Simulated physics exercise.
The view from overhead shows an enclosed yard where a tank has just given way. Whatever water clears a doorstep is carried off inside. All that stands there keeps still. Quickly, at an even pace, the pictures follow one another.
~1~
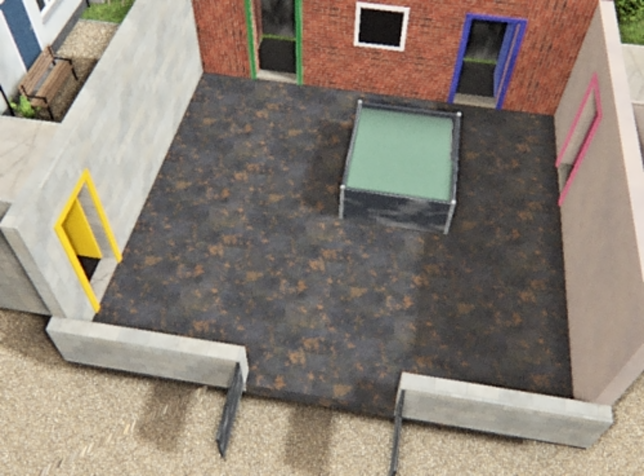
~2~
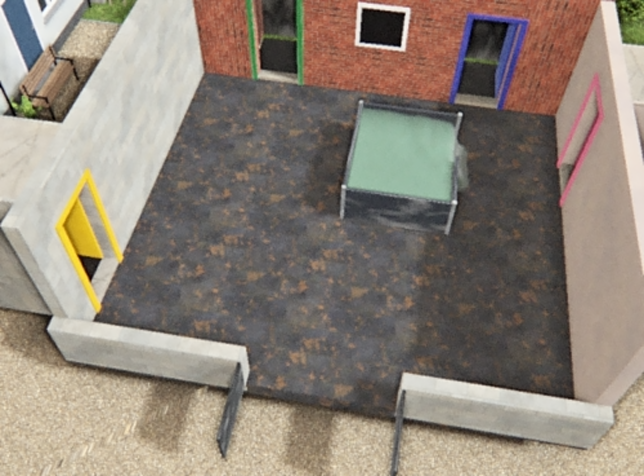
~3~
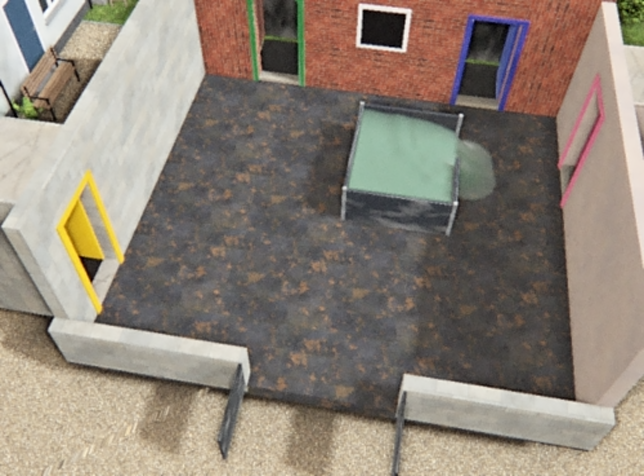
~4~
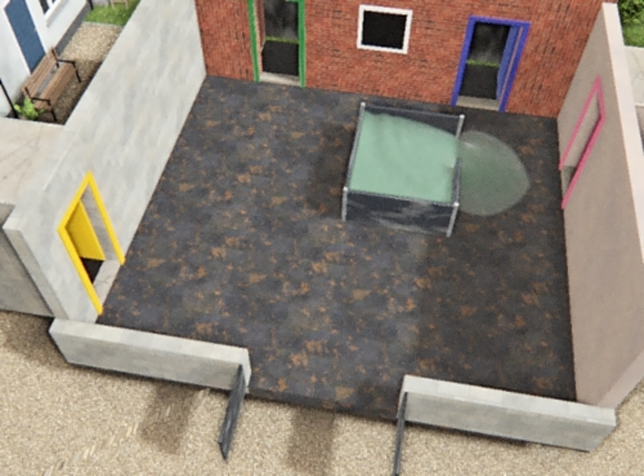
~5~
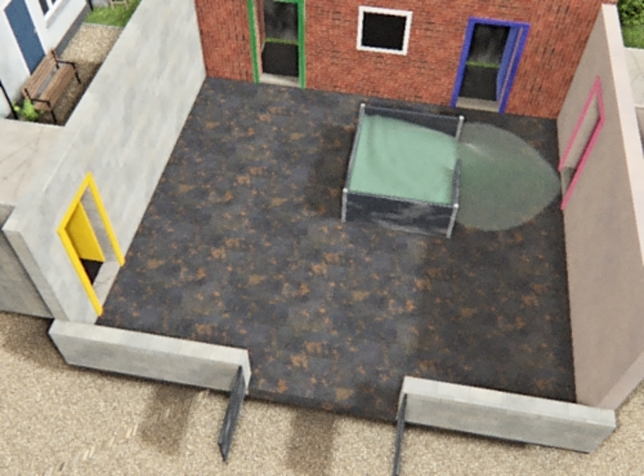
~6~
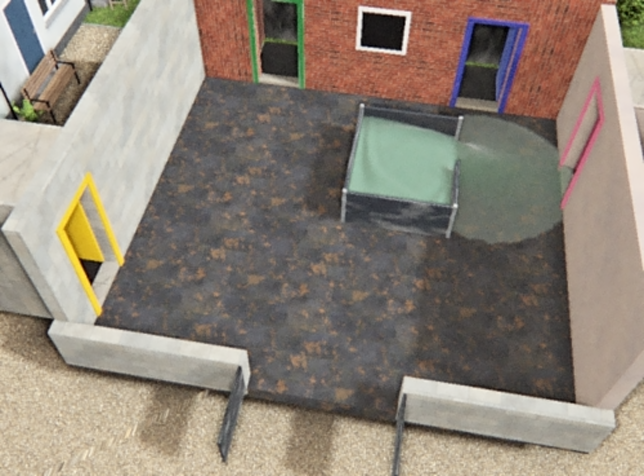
Water pours from the right side of the tank and spreads across the dark yard floor.
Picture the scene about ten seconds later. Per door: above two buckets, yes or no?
Green door no. Blue door yes. Pink door yes. Yellow door no.
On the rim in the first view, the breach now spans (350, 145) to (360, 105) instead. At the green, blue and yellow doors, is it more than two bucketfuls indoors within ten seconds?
Green exceeds the limit, blue stays within the limit, yellow stays within the limit.
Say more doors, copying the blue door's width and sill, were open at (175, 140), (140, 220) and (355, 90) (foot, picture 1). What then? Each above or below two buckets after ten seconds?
Stays below the line; stays below the line; stays below the line.
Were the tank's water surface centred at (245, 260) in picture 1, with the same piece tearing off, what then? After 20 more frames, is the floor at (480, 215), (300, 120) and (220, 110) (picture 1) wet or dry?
Hit, spared, spared.
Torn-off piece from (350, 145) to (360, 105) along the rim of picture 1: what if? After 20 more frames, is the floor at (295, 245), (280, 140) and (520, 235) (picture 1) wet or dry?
Taking the spots in turn: Untouched, swamped and untouched.
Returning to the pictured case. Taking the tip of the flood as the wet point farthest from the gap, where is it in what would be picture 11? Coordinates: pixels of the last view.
My best guess is about (564, 287).
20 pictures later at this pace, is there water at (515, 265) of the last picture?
Looking there, it would be swamped.
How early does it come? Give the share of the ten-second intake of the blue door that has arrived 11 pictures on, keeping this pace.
Close to 5 out of every hundred.
A moment on, water covers 15 % of the floor; the green door not reached, the blue door wet at the sill, nothing in, the pink door far over two buckets in, the yellow door not reached.
Next, water covers 15 % of the floor; the green door not reached, the blue door under two buckets in, the pink door far over two buckets in, the yellow door not reached.
Then, water covers 35 % of the floor; the green door not reached, the blue door over two buckets in, the pink door far over two buckets in, the yellow door not reached.
Later, water covers 60 % of the floor; the green door wet at the sill, nothing in, the blue door over two buckets in, the pink door far over two buckets in, the yellow door not reached.
In the end, water covers 90 % of the floor; the green door wet at the sill, nothing in, the blue door over two buckets in, the pink door far over two buckets in, the yellow door wet at the sill, nothing in.
